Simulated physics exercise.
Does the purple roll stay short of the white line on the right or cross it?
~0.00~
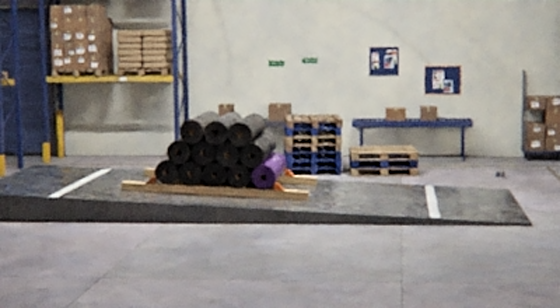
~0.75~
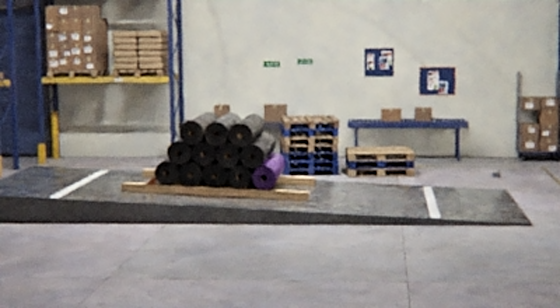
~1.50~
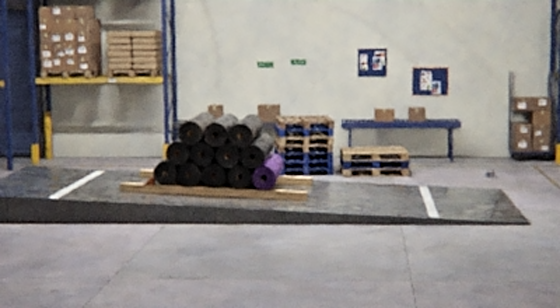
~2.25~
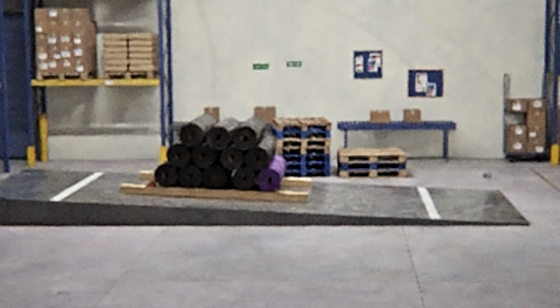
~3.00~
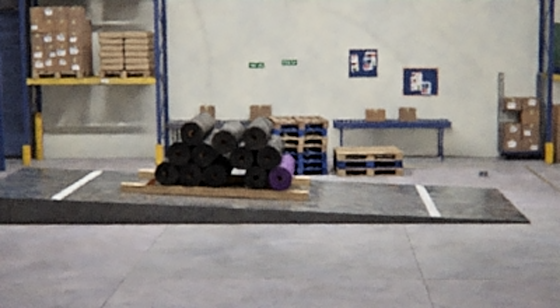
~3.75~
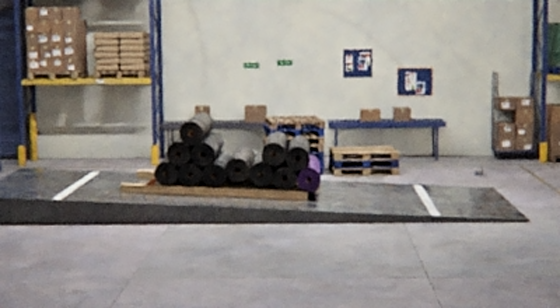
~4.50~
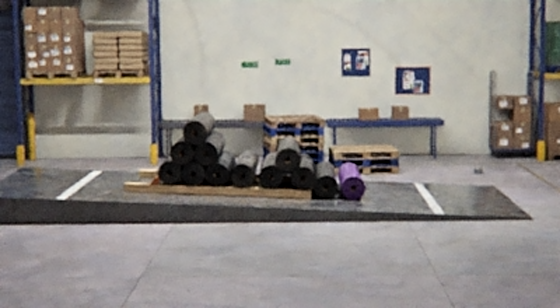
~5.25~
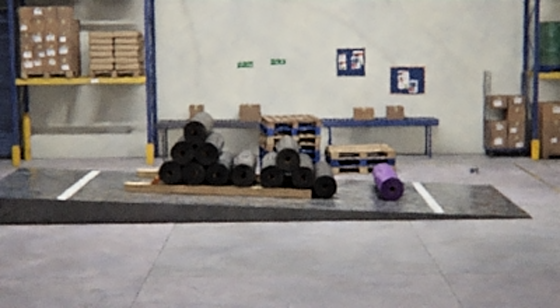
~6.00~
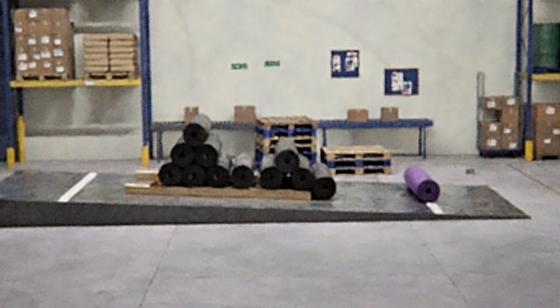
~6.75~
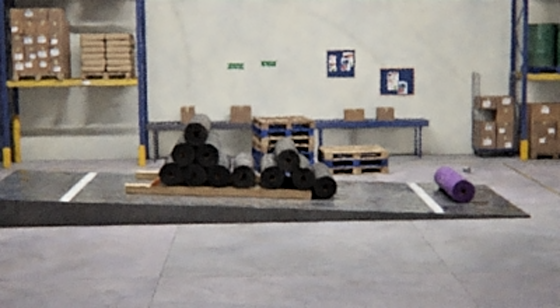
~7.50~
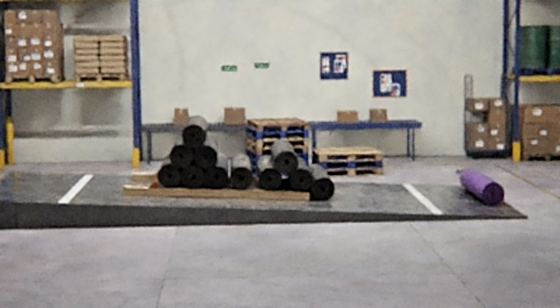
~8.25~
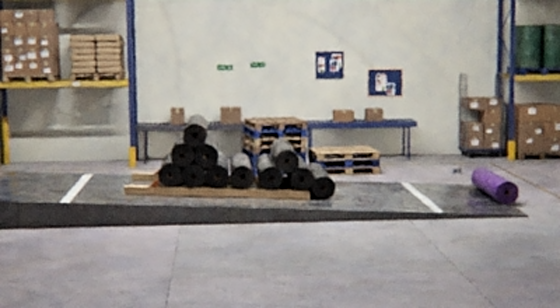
It crosses the white line on the right and ends up beyond it, away from the black rolls.
